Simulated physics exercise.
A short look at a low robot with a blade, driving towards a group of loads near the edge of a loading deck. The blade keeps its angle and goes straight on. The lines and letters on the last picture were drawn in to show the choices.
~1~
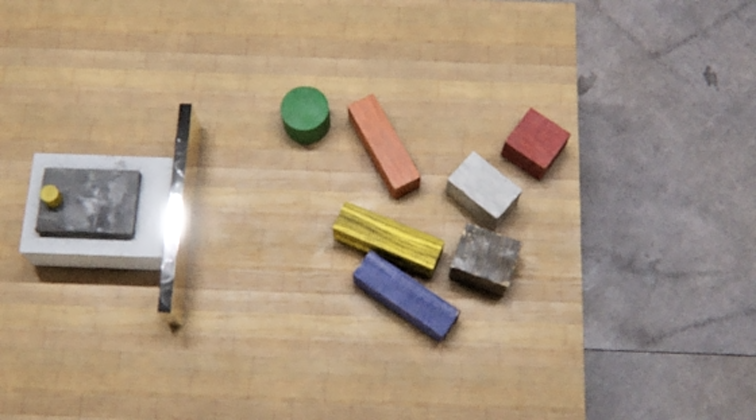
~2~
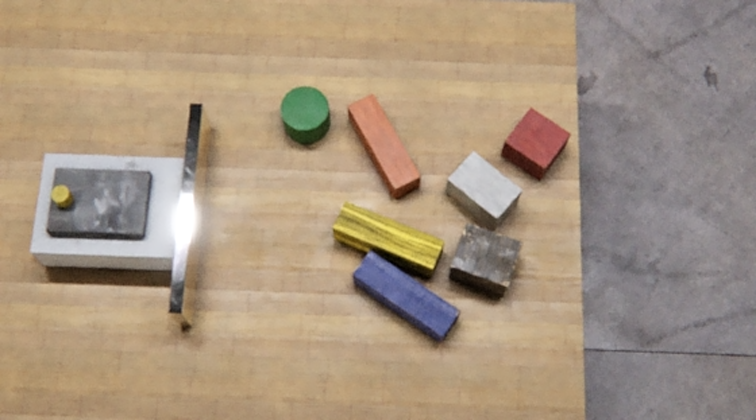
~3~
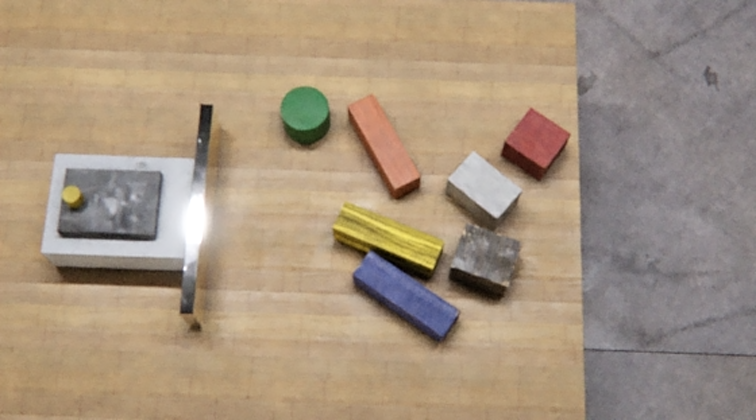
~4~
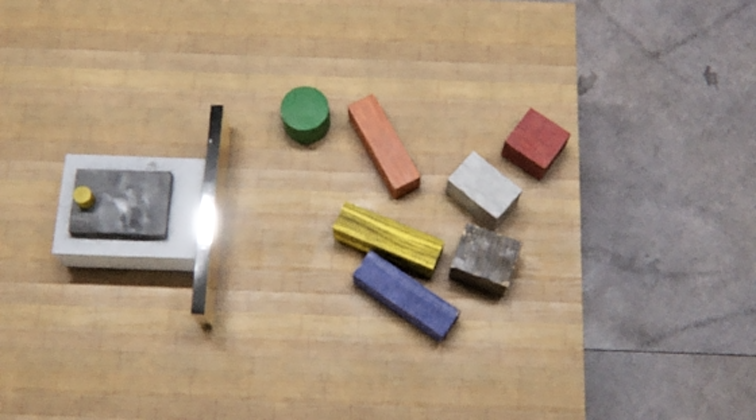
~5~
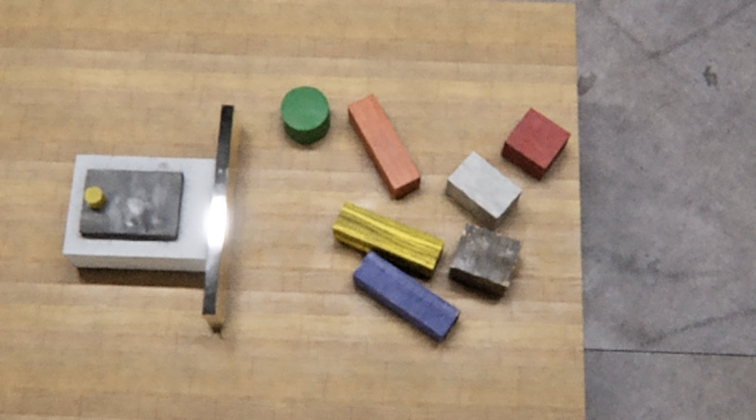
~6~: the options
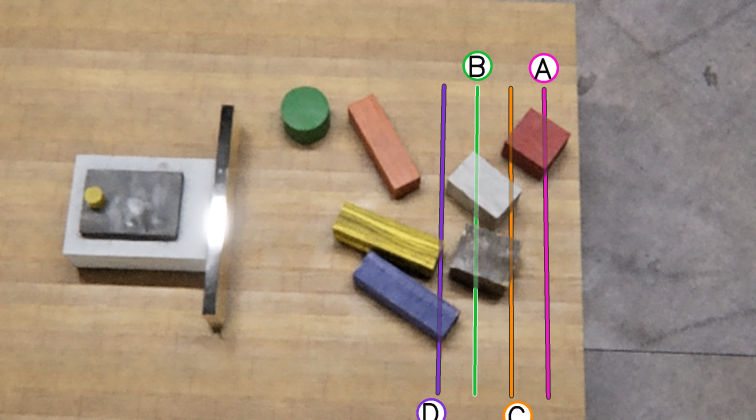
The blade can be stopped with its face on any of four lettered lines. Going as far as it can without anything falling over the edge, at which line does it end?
At D, and not beyond.
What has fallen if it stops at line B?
The black crate.
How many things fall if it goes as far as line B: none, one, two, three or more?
In all, one.
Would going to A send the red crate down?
Yes.
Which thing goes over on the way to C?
The black crate goes over.
On the marked copy, A at (546, 236); B at (476, 233); C at (511, 234); D at (441, 232).
Following D. Soon after the start, robot (220, 206); green canister (331, 107); red crate (536, 145).
Later, robot (299, 209); black crate (520, 269); green canister (335, 102).
In the end, robot (358, 211); black crate (573, 284); white crate (509, 194); nothing has fallen.
As for the rest, A drops the white crate, black crate, yellow stick and red crate; B drops the black crate; C drops the black crate.
